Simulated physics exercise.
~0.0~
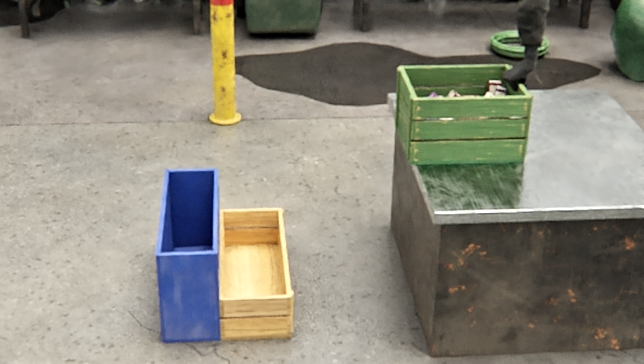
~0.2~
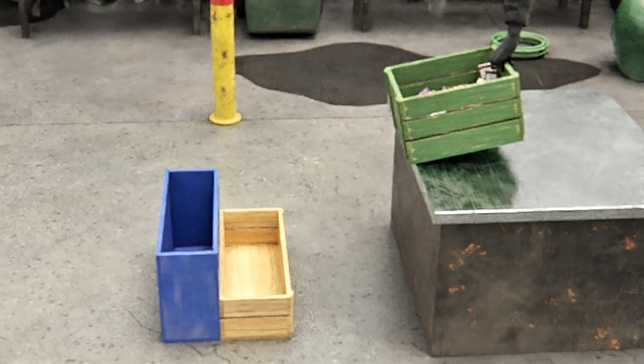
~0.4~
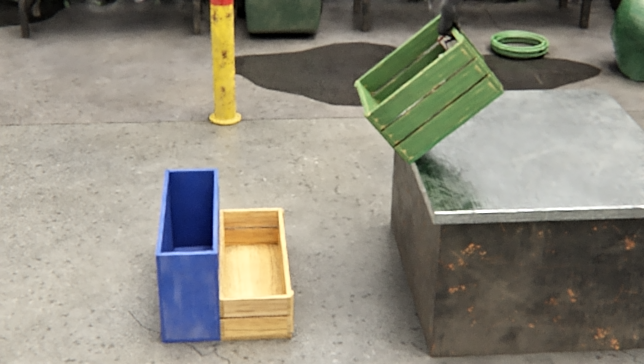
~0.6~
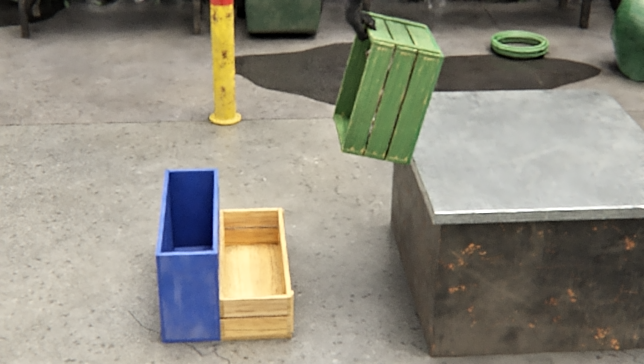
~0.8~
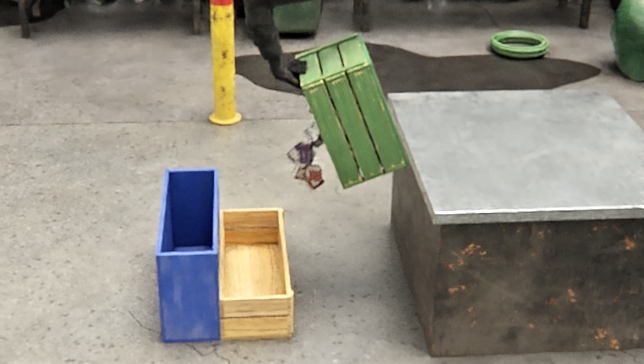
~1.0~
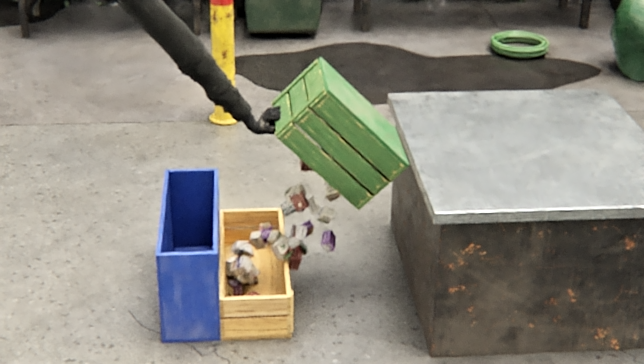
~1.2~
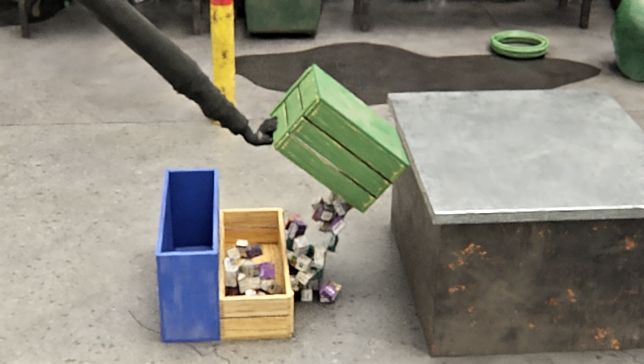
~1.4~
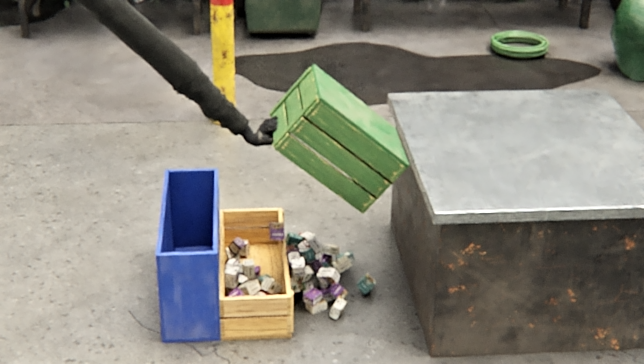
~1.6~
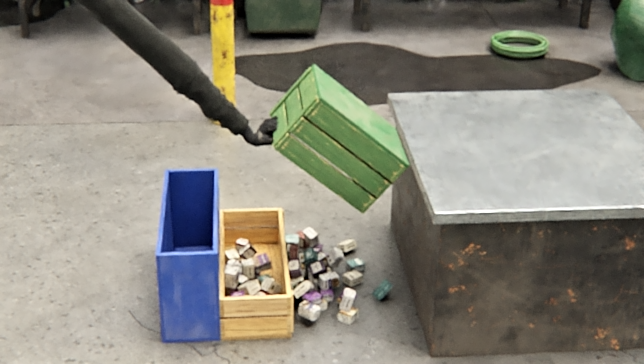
A green crate was tipped leftward off a metal bench by a dark arm, spilling small blocks toward a wooden tub beside a blue one; some landed inside, but most ended up scattered on the floor between the tub and the bench.
